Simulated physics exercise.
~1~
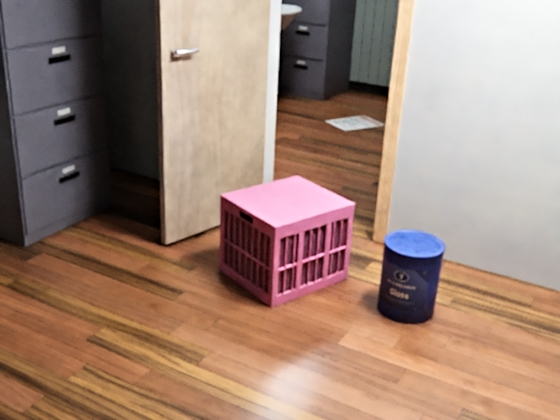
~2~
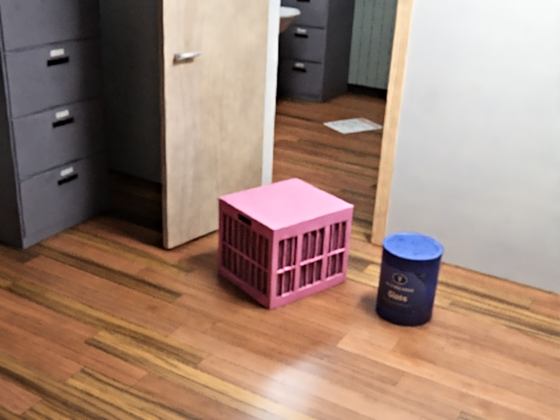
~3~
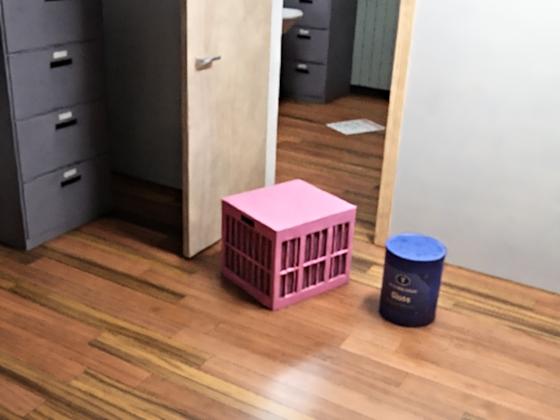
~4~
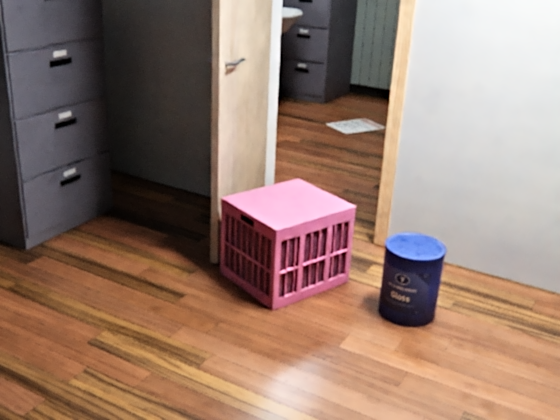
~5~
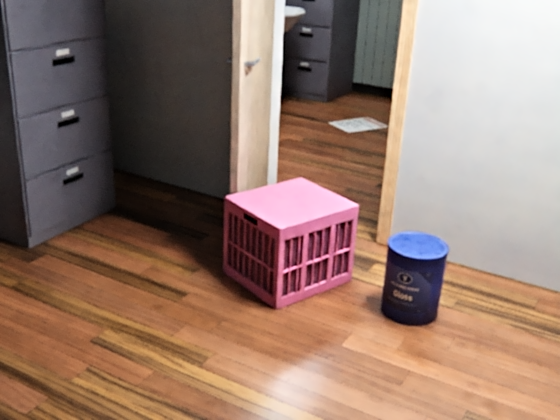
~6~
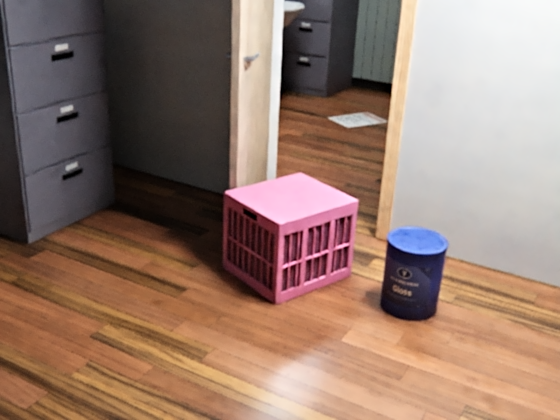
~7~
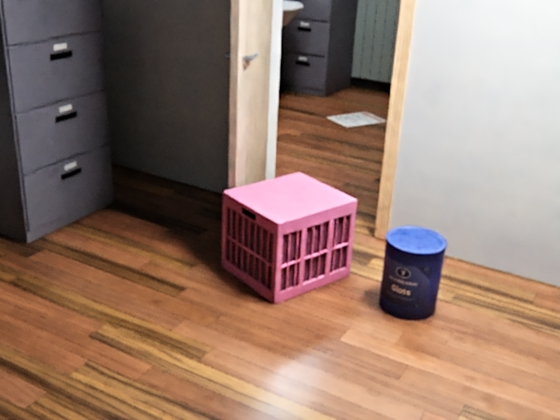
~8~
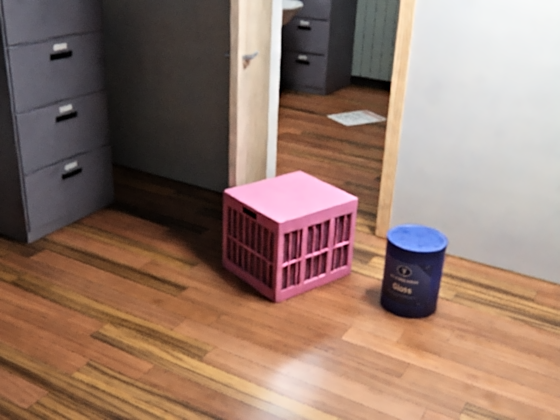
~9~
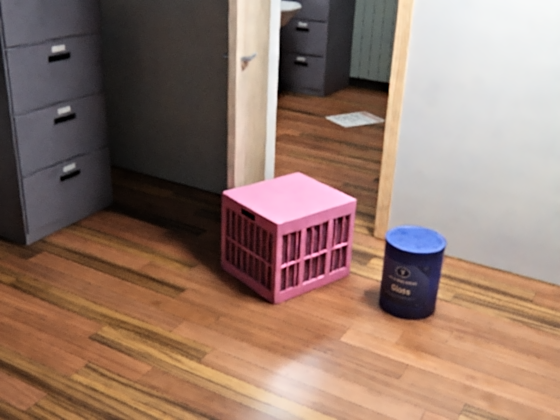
To begin with, a pale wooden door stands wide open beside a grey filing cabinet, with a pink slatted crate and a blue tub on the wood floor in front of the doorway. The door hardly moves at first, and no person is in view. Then its handle edge swings to the right, toward the crate, and the door's face looks narrower as it turns. It reaches the crate and stops there, while the crate and the tub stay put. The door ends at rest, still well open, blocked from closing by the pink crate.
